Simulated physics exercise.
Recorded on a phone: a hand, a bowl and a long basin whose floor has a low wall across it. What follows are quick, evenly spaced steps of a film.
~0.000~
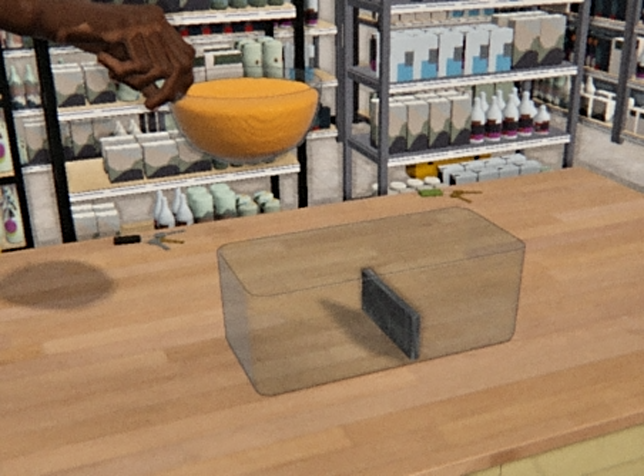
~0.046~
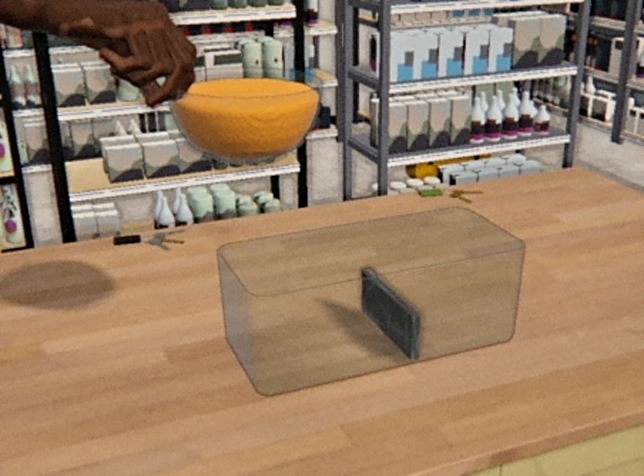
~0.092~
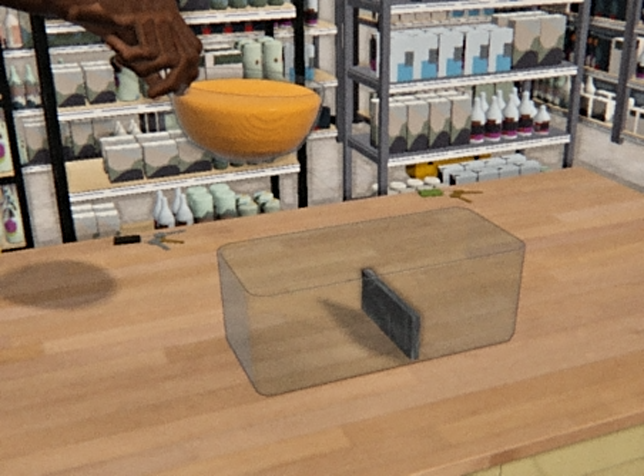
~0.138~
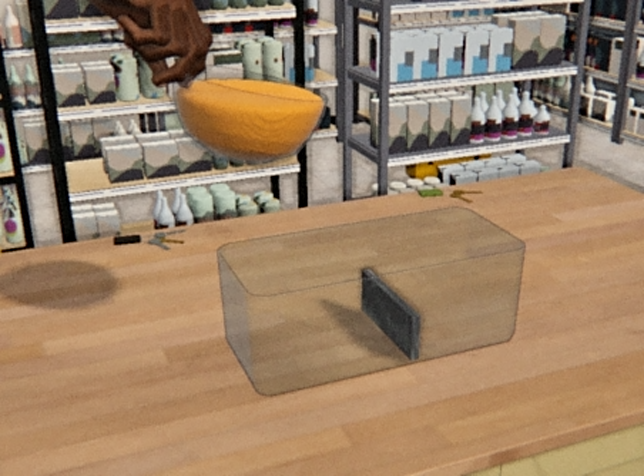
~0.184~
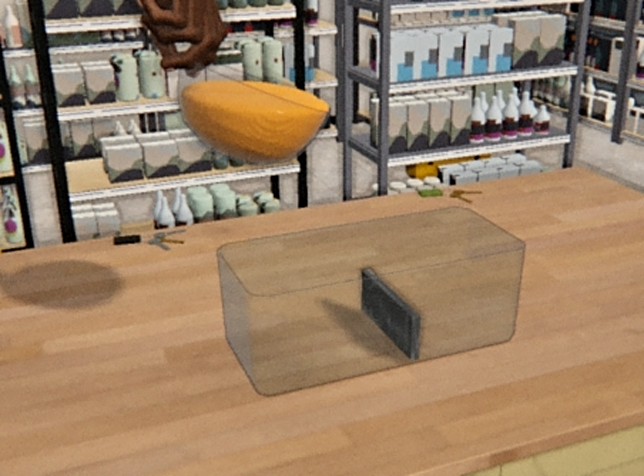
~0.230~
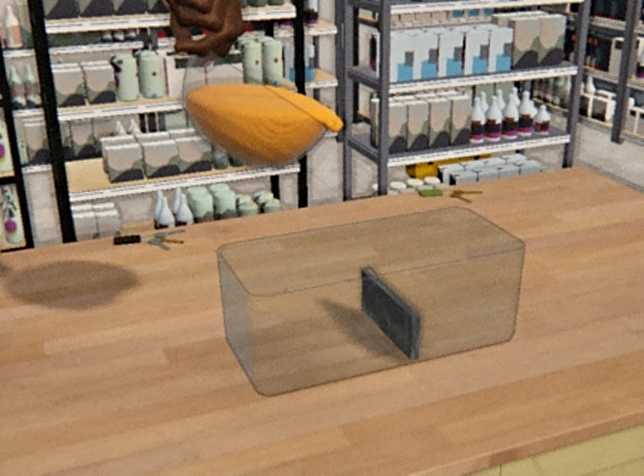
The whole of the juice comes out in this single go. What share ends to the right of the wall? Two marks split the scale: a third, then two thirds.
Most likely the amount right of the wall will not reach a third.
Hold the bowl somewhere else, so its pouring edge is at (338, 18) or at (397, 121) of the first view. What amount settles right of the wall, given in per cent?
45 and 70 per cent.
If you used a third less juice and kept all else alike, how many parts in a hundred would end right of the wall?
About 5 %.
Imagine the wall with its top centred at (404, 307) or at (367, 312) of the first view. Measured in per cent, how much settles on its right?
It works out to around 25 per cent for the first and around 50 per cent for the second.
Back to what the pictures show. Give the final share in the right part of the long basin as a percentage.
Close to 15 percent.
A moment on, the bowl is tipped right over and 10 per cent is still to pour, 33 is left of the wall and 9 right of it.
Next, the bowl is tipped right over and 0 per cent is still to pour, 82 is left of the wall and 13 right of it.
Then the bowl is tipped right over and 0 per cent is still to pour, 76 is left of the wall and 15 right of it.
Later the bowl is tipped right over and 0 per cent is still to pour, 76 is left of the wall and 16 right of it.
In the end 76 per cent lies left of the wall, 16 right of it and 8 outside.
